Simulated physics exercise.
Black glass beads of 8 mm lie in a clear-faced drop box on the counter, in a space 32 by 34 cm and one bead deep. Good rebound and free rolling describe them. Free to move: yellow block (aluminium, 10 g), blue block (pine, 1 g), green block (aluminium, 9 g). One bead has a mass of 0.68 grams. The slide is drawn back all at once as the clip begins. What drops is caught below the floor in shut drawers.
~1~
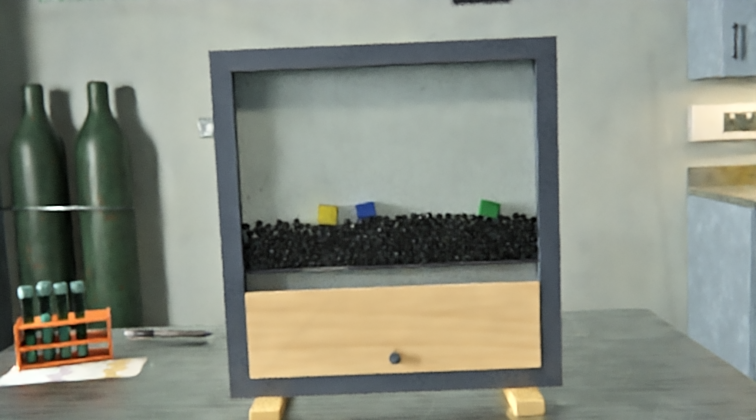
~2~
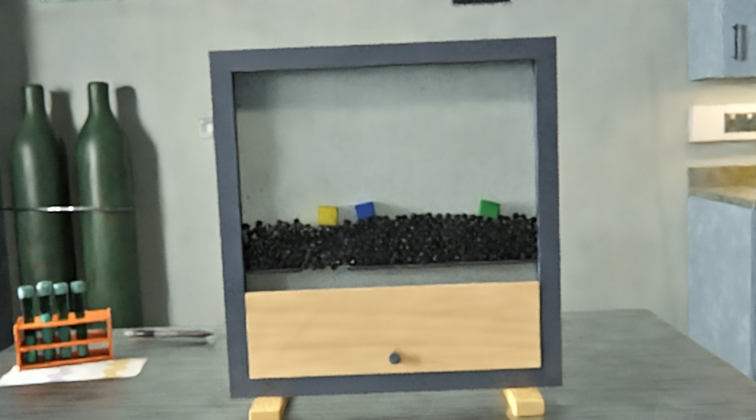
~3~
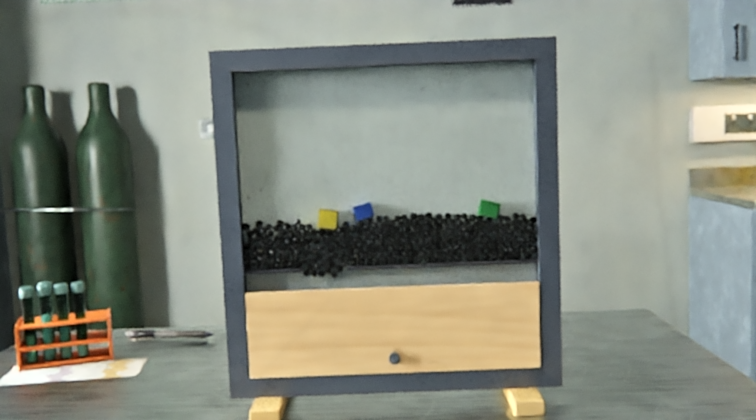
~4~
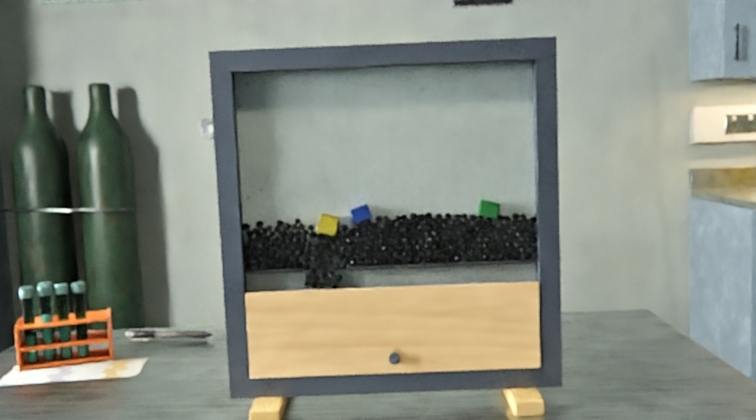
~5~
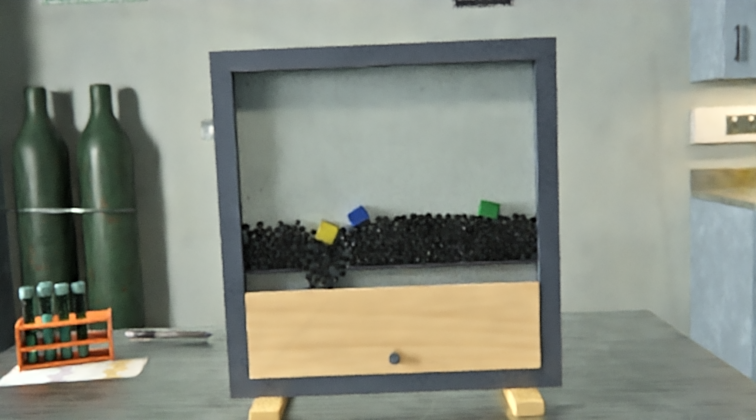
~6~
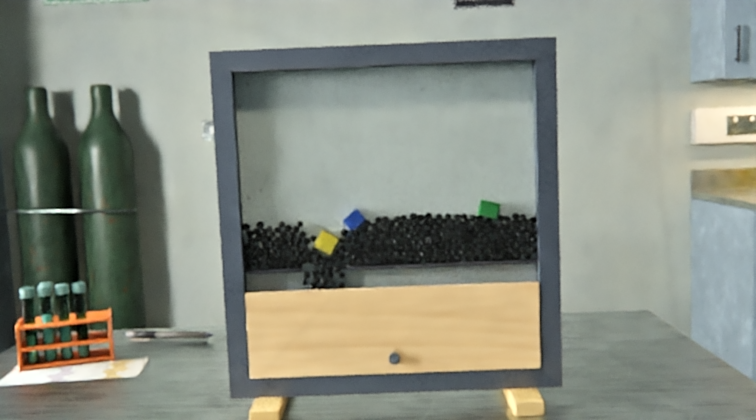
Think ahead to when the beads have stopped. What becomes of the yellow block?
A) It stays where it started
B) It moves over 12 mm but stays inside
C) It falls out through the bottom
Option C: It falls out through the bottom.
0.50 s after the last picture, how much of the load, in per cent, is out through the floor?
Close to 40 in a hundred.
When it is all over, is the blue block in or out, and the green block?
Blue block gone, green block still there.
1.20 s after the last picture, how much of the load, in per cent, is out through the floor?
Roughly 50 percent by then.
Then, 0.15 s later than the last picture, 25 % are out; yellow block below the floor; blue block moved 7.4 cm tilted 36°; green block moved 0.0 cm tilted 16°.
Then, 0.50 s later than the last picture, 40 % are out; yellow block below the floor; blue block below the floor; green block moved 0.0 cm tilted 16°.
Then, 1.20 s later than the last picture, 50 % are out; yellow block below the floor; blue block below the floor; green block moved 0.5 cm tilted 19°.
At rest 2.7 s after the last picture, 55 % are out; yellow block below the floor; blue block below the floor; green block moved 1.0 cm.
